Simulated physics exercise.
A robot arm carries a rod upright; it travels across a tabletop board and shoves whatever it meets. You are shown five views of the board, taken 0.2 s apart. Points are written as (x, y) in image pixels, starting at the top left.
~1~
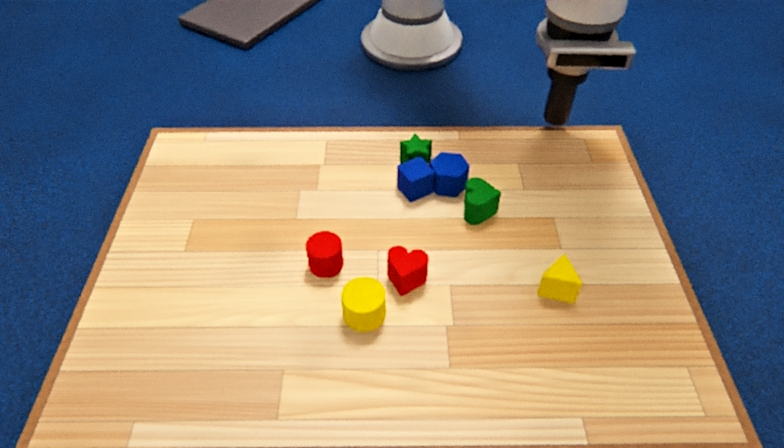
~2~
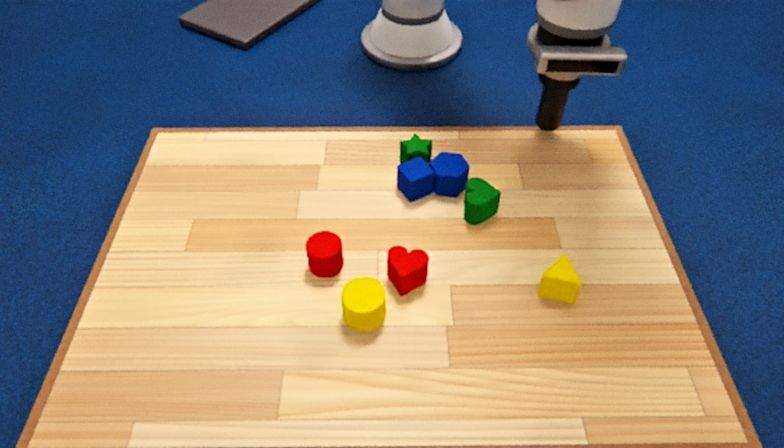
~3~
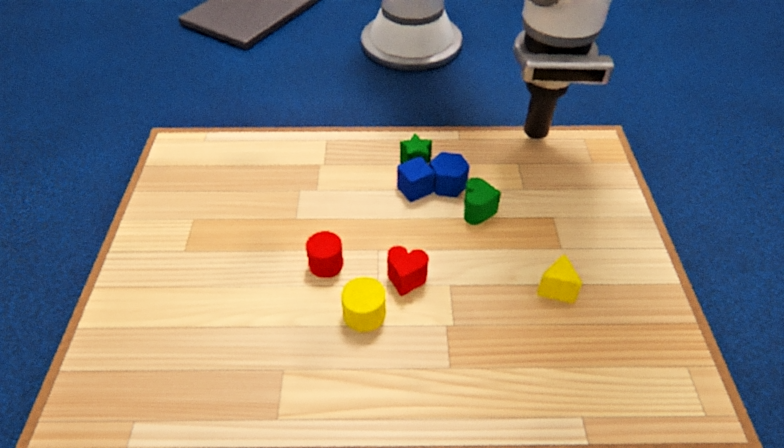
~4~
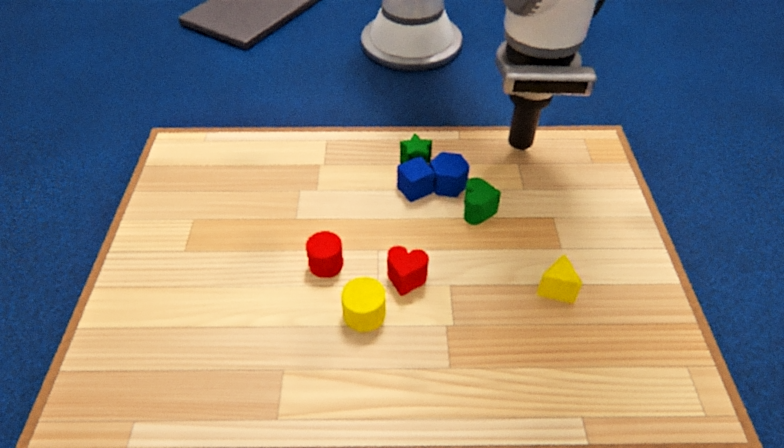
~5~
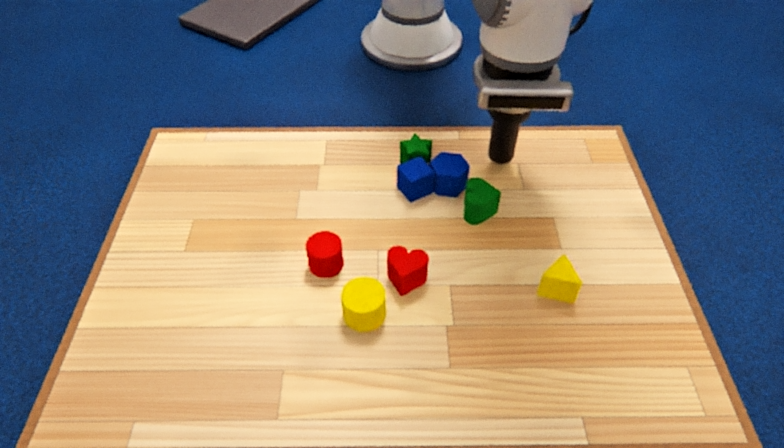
In this clip, a robot arm with a dark rod moves left and slightly toward the viewer over the far edge of a wooden board, nearing the blue and green blocks, while all the colored blocks stay still.
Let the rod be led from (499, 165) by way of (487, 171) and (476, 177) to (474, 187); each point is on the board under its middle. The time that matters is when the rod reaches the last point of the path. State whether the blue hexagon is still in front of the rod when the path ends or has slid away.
Shed along the way.
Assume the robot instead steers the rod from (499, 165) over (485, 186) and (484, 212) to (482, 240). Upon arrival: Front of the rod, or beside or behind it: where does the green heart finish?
I'm fairly sure the green heart rides along ahead of the rod to the very end.
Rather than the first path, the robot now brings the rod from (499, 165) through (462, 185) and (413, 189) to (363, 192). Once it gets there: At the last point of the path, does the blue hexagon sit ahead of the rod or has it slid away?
The block sits ahead of the rod.
On the path given first. Halfway along, rod at (482, 165); nothing pushed yet.
At the end, rod at (475, 178); blue four-sided block at (411, 169), turned 15° clockwise; blue hexagon at (446, 170), turned 15° clockwise; green heart in place.
